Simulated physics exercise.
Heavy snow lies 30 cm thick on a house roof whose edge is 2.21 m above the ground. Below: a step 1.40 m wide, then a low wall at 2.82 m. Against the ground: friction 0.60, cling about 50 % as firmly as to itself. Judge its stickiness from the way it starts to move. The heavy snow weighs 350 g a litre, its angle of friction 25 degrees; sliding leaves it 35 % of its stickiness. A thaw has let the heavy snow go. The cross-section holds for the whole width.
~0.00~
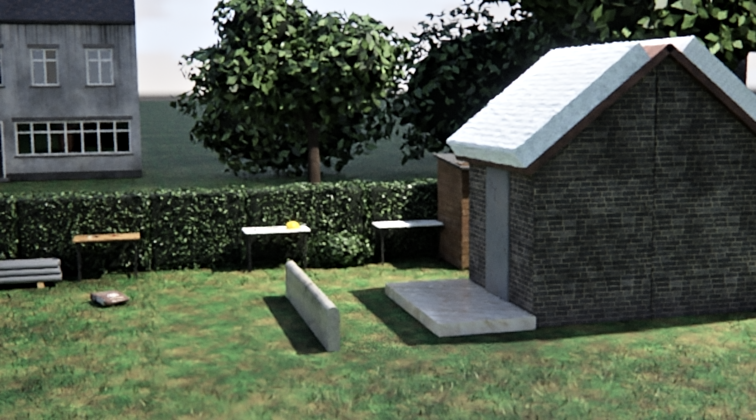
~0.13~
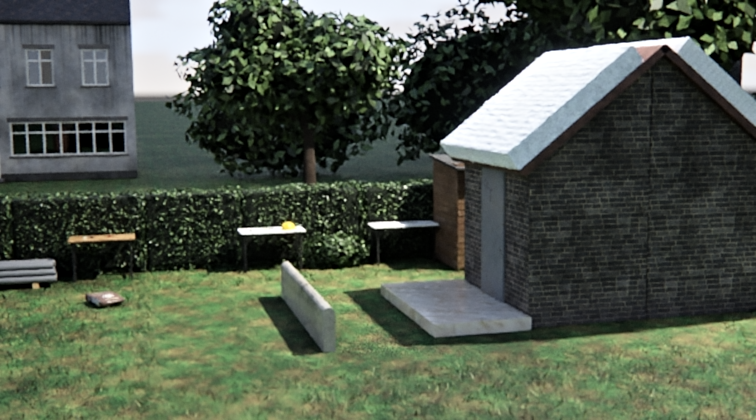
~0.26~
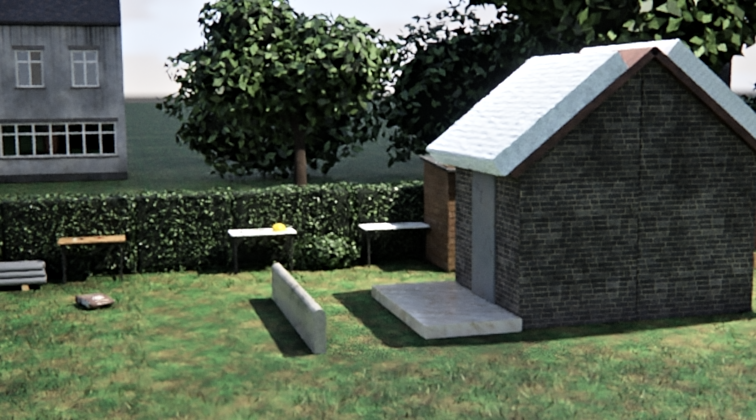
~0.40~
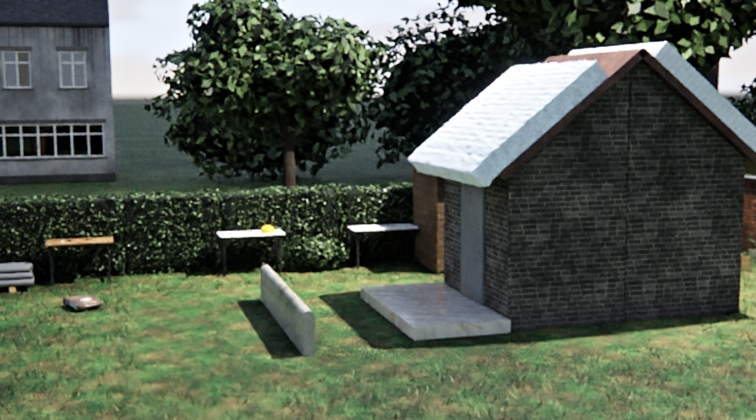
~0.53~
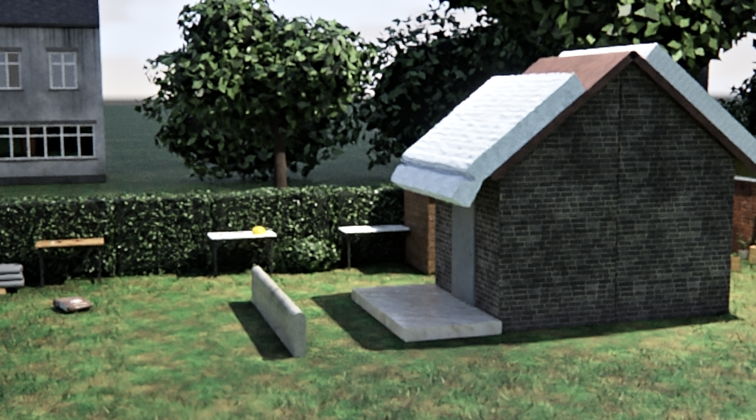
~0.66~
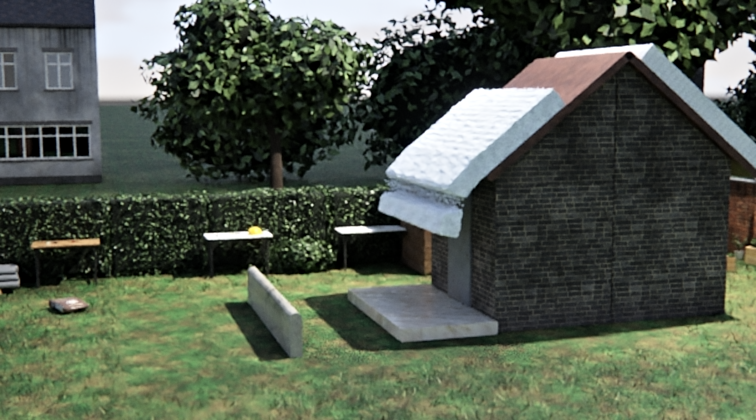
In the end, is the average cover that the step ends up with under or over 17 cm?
It comes out under 17 cm.
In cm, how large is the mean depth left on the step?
About 10 cm.
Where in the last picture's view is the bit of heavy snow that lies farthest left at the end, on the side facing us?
At about (298, 312).
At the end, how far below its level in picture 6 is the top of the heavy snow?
Some 2.8 m.
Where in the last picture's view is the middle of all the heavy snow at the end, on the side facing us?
Near (361, 330).
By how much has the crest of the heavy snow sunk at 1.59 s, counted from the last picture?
About 2.8 m.
After 1.09 s, 27 % of the snow is still up on the roof and 73 % is falling or down.
After 1.59 s, none of the snow is still up on the roof and all is falling or down.
After 2.10 s, none of the snow is still up on the roof and all is falling or down.
After 2.60 s, none of the snow is still up on the roof and all is falling or down.
After 2.70 s, none of the snow is still up on the roof and the snow on the step is 10 cm deep on average.
